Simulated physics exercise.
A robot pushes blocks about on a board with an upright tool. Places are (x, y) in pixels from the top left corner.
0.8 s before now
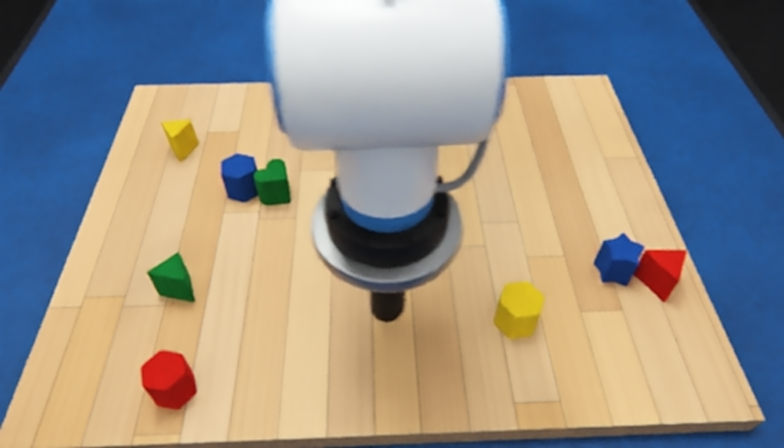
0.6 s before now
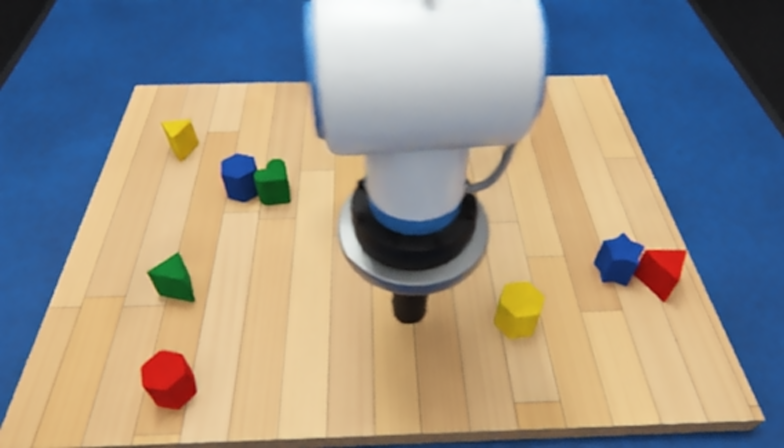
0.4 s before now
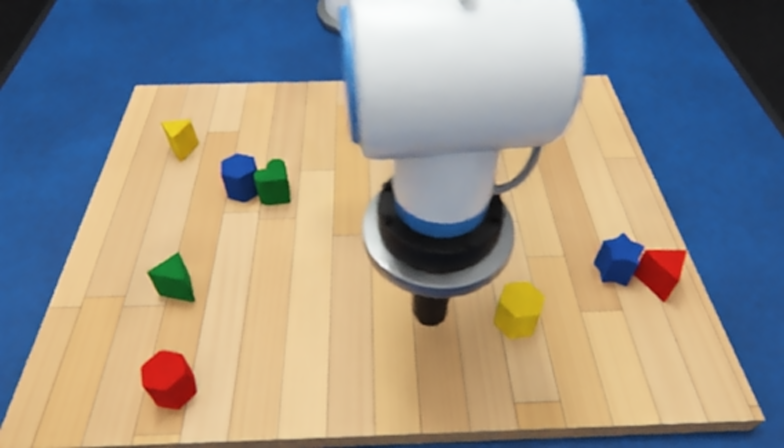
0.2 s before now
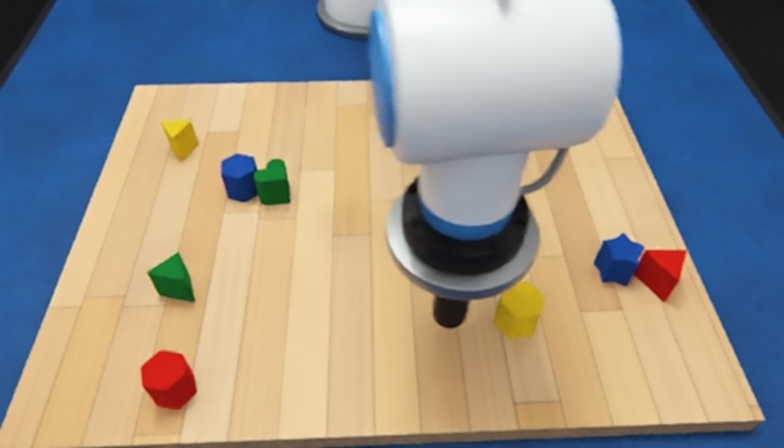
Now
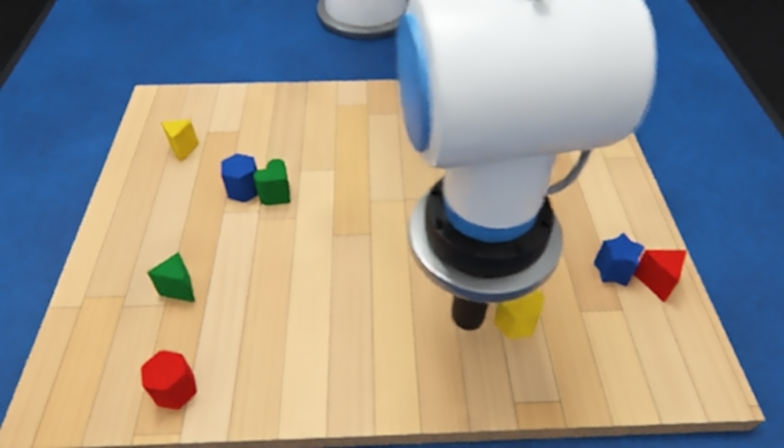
A white robot arm moves its black tool right toward the still yellow hexagon.
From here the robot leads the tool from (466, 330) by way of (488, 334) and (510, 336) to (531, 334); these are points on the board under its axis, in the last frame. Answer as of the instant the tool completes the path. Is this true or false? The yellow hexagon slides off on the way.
The statement is false.
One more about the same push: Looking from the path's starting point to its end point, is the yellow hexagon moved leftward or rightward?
To the path's left.
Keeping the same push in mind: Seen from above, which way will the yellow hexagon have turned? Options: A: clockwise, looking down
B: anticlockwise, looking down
I choose B.
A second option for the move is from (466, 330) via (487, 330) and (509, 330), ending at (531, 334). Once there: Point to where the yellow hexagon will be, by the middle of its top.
My estimate: (567, 291).
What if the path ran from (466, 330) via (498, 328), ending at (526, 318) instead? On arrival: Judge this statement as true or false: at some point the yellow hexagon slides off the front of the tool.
The statement is incorrect.
On the path given first. Halfway along, tool at (504, 322); yellow hexagon at (538, 296).
At the end, tool at (536, 321); yellow hexagon at (565, 289), turned 30° anticlockwise.
